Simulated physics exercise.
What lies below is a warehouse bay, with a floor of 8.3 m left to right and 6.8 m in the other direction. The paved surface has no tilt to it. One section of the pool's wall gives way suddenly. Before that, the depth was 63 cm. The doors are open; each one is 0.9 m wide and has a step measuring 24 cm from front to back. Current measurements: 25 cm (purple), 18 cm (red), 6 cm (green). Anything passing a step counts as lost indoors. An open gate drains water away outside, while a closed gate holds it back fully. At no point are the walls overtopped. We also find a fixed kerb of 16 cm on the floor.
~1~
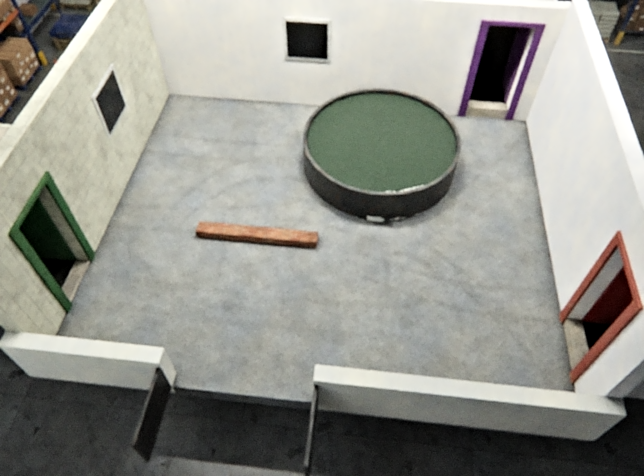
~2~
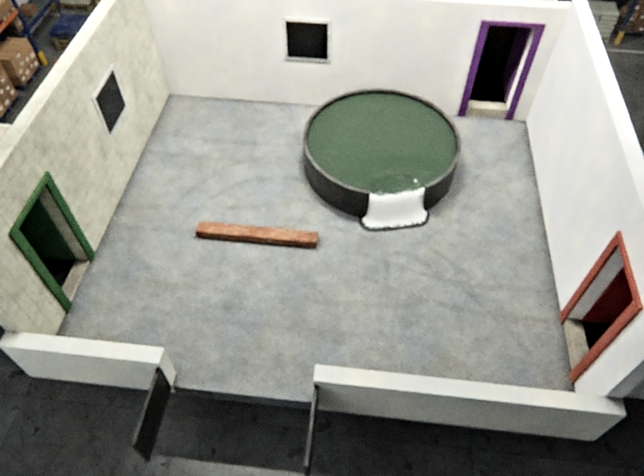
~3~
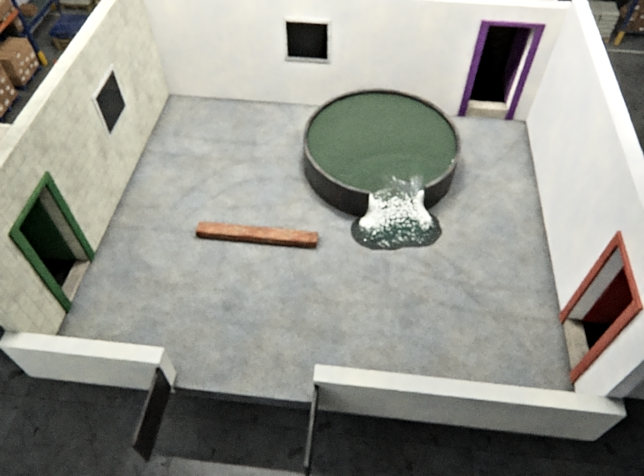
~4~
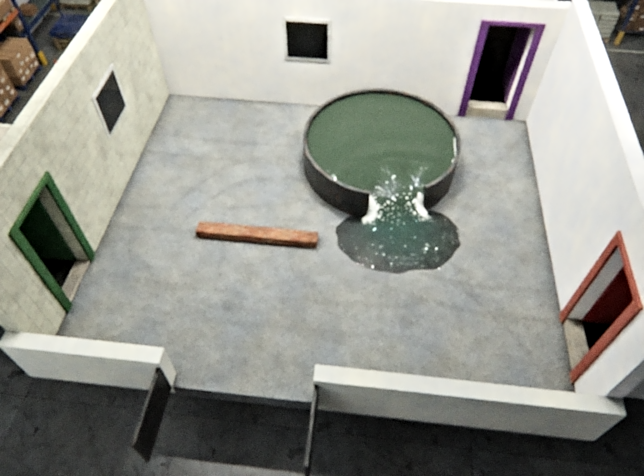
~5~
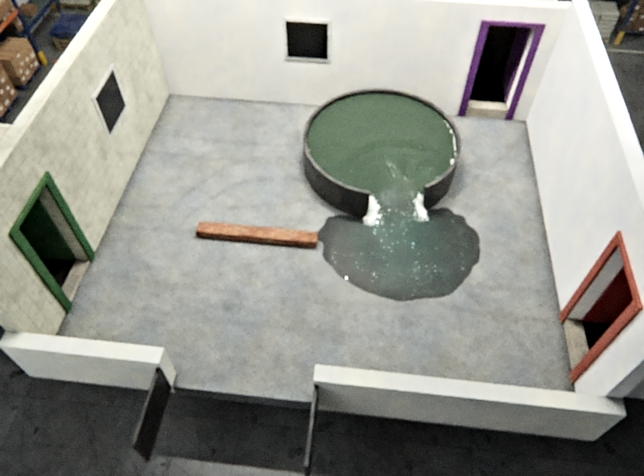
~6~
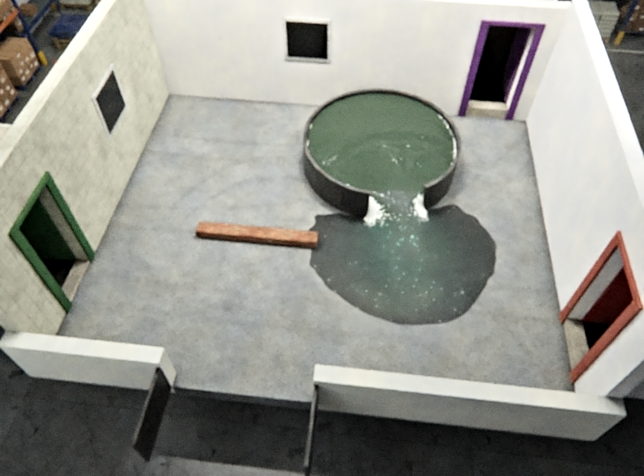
Green water pouring from a gap in a round pool's wall and spreading in a widening puddle across a grey floor.
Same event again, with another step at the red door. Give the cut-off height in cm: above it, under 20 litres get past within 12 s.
The cut-off is roughly 20 cm.
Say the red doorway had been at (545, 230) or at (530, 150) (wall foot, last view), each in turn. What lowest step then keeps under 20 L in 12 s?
Around 6.5 and 8.5 cm respectively.
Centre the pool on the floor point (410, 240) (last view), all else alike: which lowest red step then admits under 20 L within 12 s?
About 25 cm.
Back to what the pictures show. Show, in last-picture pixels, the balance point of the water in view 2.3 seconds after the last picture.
My guess is close to (399, 215).
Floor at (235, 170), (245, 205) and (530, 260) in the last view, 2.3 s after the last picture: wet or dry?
Point 1: Bone dry; point 2: Bone dry; point 3: Awash.
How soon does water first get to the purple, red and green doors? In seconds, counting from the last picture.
Times: Purple = 5.5 s, red = 0.9 s, green = 5.0 s.
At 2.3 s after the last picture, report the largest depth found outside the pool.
About 34 cm.
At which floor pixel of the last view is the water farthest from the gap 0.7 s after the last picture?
Close to pixel (518, 410).
Then, 0.7 s after the last picture water covers 25 % of the floor, deepest (34 cm) near (393, 223); it has not reached the red door.
Then, 2.3 s after the last picture water covers 35 % of the floor, deepest (34 cm) near (531, 411); 25 cm at the red door, 2 litres in over its 18 cm step.
Then, 11.3 s after the last picture water covers 85 % of the floor, deepest (16 cm) near (430, 127); 11 cm at the red door, 31 litres in over its 18 cm step.
At the red door as built, the water peaked near 26 cm, 2.5 s after the last picture.
Run again over the same 12 s with other heights there, 42 litres in over 16.5 cm, 10 litres over 22.5 cm. The limit of 20 litres is kept from about 20 cm up.
